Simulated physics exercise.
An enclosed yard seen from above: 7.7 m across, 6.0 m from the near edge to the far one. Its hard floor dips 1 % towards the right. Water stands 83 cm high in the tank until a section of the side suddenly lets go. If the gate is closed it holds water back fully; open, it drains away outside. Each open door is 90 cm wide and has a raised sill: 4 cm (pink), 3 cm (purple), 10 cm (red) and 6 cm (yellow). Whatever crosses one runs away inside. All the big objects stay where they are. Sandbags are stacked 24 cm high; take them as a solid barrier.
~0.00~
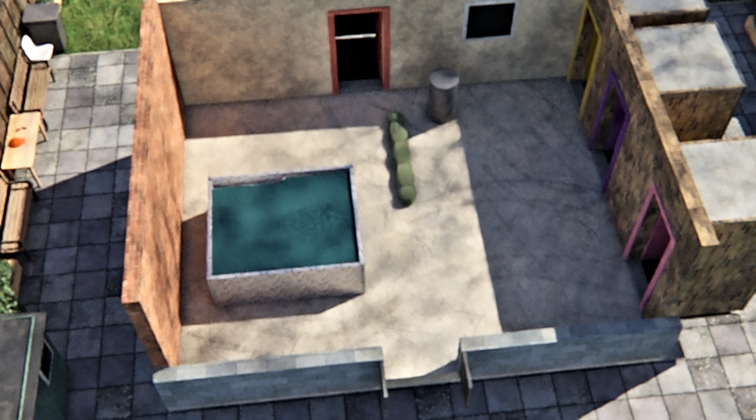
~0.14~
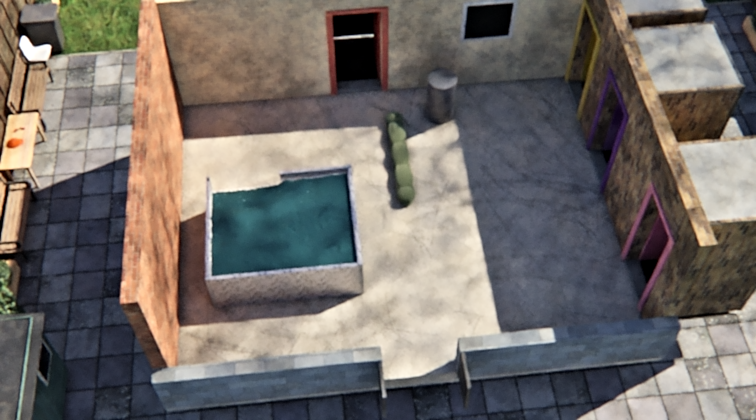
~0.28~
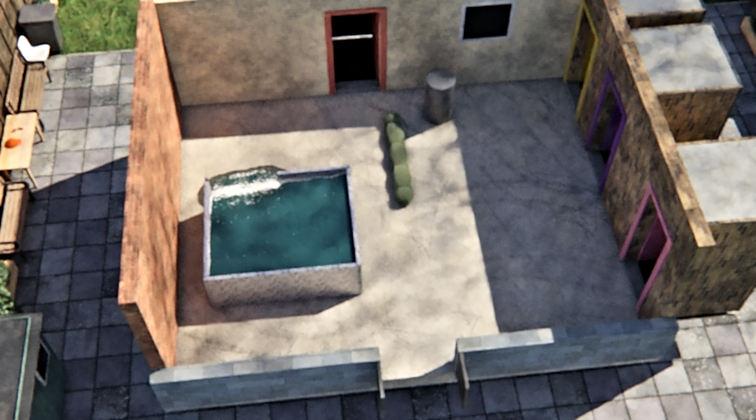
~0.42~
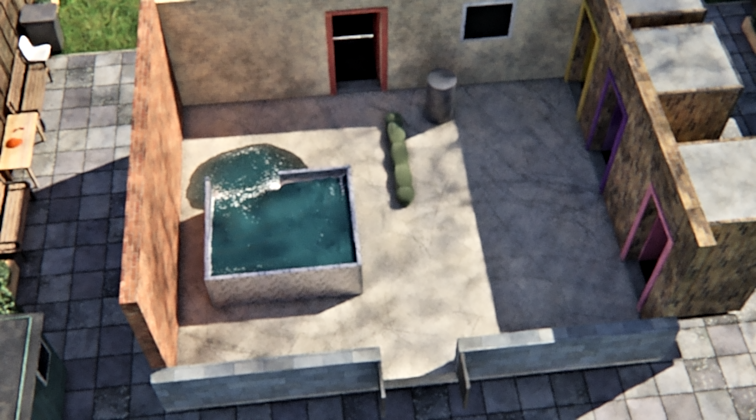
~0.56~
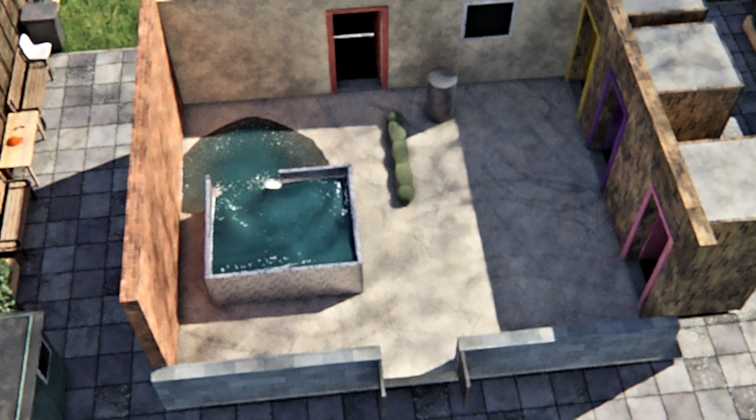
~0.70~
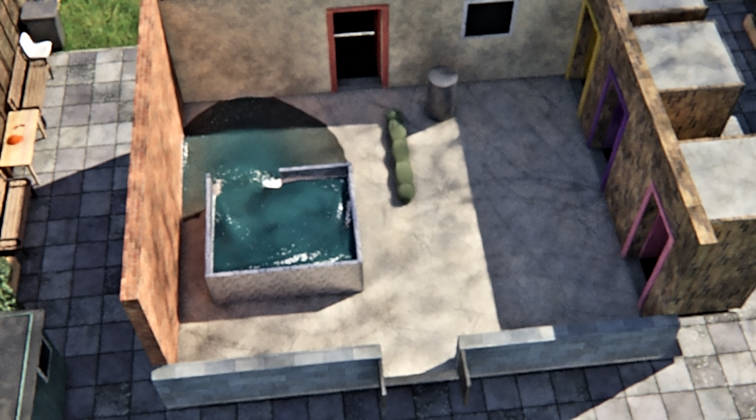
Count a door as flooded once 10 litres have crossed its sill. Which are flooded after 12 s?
The water let in: At the pink door it passes the limit; at the purple door it goes over the limit; at the red door it exceeds the limit; at the yellow door it exceeds the limit.
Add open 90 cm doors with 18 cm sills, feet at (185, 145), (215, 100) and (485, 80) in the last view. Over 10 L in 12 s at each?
In that order: Past it, above, not over.
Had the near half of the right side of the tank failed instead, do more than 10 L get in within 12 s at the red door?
Then: Red under.
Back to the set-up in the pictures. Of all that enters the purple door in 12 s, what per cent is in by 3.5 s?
About 0 per cent.
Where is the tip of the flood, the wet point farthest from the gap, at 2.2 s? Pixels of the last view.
At about (473, 83).
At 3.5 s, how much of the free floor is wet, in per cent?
Some 45 per cent of it.
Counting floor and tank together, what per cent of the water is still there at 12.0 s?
Some 76 per cent remains.
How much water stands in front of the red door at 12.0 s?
About 10.0 cm.
After 1.4 s water covers 20 % of the floor and is deepest (66 cm) near (185, 104); pink door not reached, purple door not reached, red door 12 cm at the sill, 0 L in, yellow door not reached.
After 2.2 s water covers 25 % of the floor and is deepest (52 cm) near (193, 146); pink door not reached, purple door not reached, red door 14 cm at the sill, 4 L in, yellow door not reached.
After 3.5 s water covers 45 % of the floor and is deepest (38 cm) near (424, 107); pink door not reached, purple door not reached, red door 15 cm at the sill, 20 L in, yellow door 5 cm at the sill, 9 L in.
After 7.0 s water covers 95 % of the floor and is deepest (24 cm) near (424, 107); pink door 4 cm at the sill, 0 L in, purple door 6 cm at the sill, 16 L in, red door 14 cm at the sill, 40 L in, yellow door 16 cm at the sill, 267 L in.
After 12.0 s water covers 95 % of the floor and is deepest (14 cm) near (642, 338); pink door 12 cm at the sill, 105 L in, purple door 4 cm at the sill, 37 L in, red door 10 cm at the sill, 56 L in, yellow door 9 cm at the sill, 372 L in.
